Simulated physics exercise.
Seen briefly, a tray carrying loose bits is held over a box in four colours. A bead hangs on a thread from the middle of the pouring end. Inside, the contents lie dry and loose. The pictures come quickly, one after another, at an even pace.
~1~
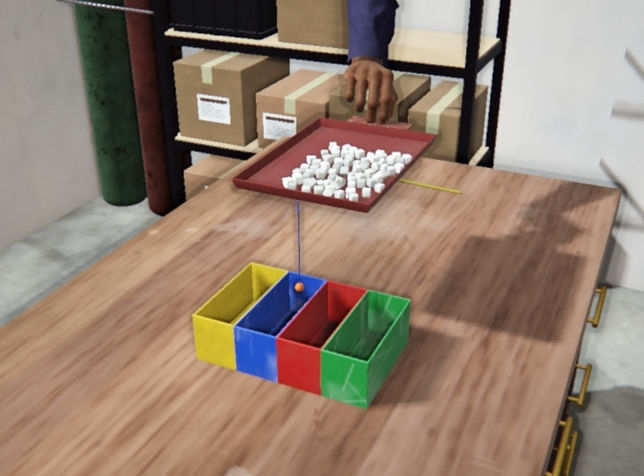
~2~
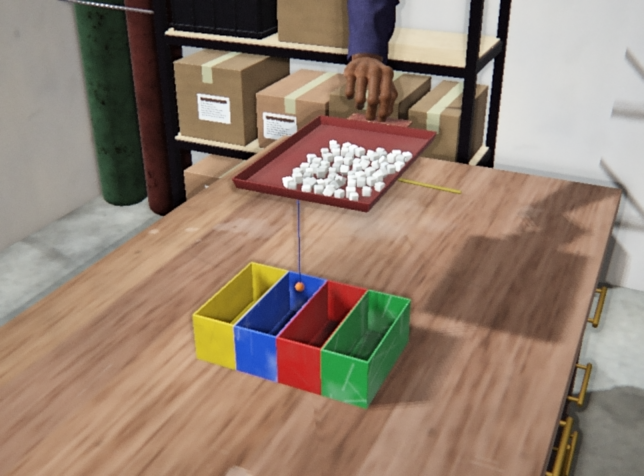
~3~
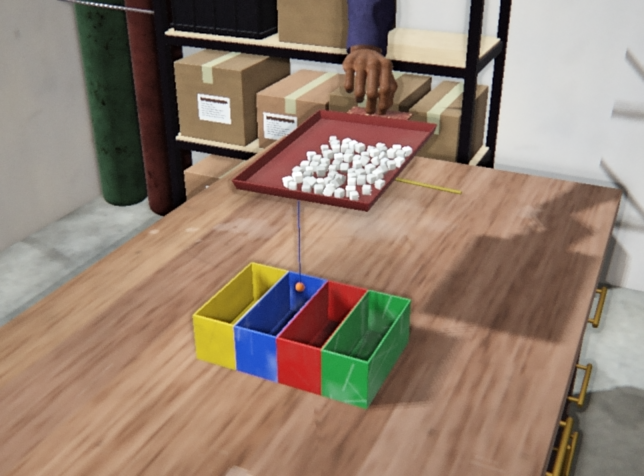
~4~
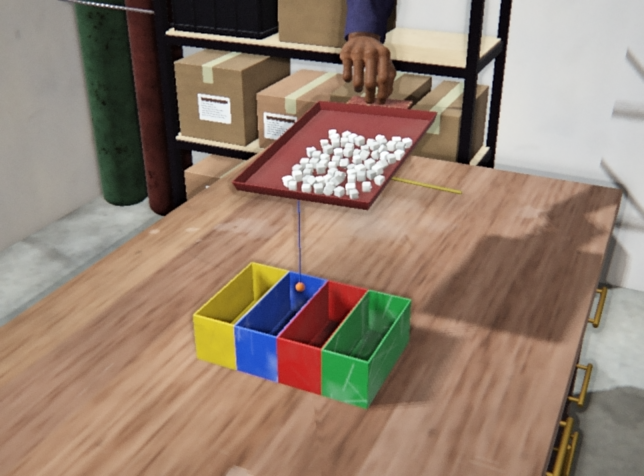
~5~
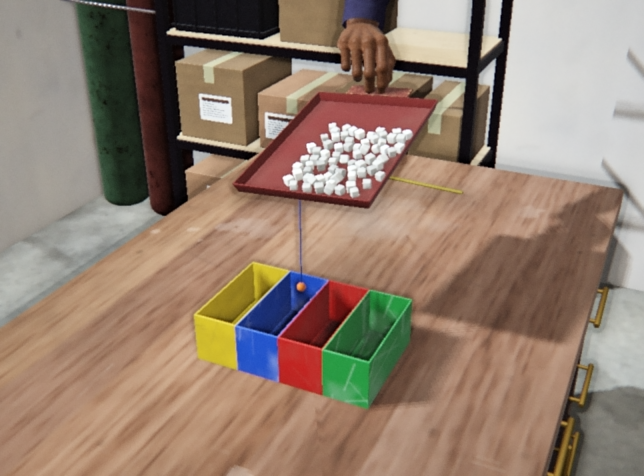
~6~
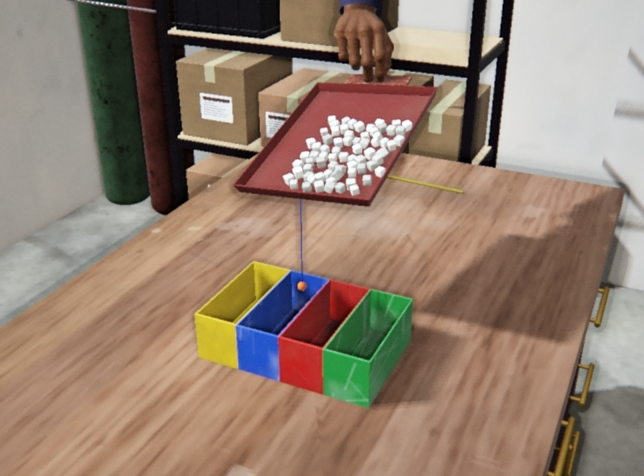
A hand raises the back of a red tray of white cubes, gradually steepening its slant.
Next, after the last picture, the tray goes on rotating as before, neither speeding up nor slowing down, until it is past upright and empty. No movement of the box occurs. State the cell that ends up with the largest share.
It is the yellow cell.
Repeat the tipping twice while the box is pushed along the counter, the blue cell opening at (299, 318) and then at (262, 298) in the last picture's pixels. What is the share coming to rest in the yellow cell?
30% for the first placement, 30% for the second.
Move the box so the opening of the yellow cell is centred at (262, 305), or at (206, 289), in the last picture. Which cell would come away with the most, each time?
You'd see the cell in yellow win the first time and the blue one win the second.
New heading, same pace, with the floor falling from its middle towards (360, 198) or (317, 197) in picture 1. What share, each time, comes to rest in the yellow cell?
About 0 % and 10 %.
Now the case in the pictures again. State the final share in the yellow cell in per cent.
Roughly 50 in every hundred pieces, I'd say.
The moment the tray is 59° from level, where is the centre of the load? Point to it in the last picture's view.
In the last view, the load is centred close to (297, 173).
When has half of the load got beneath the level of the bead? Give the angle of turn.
Around 110° of tilt.
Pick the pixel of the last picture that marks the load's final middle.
Near (242, 342), more or less.
Soon, tray tipped steeply; all on the tray.
A while on, tray tipped right over; nearly all on the tray; a small part in the yellow cell.
Towards the end, tray tipped past a quarter turn; about half in the yellow cell; about a quarter in the blue cell; a small part in the red cell; a small part falling or outside the box.
Finally, tray tipped past a quarter turn; about half in the yellow cell; about a quarter in the blue cell; a small part in the red cell; none in the green cell; a small part outside the box.
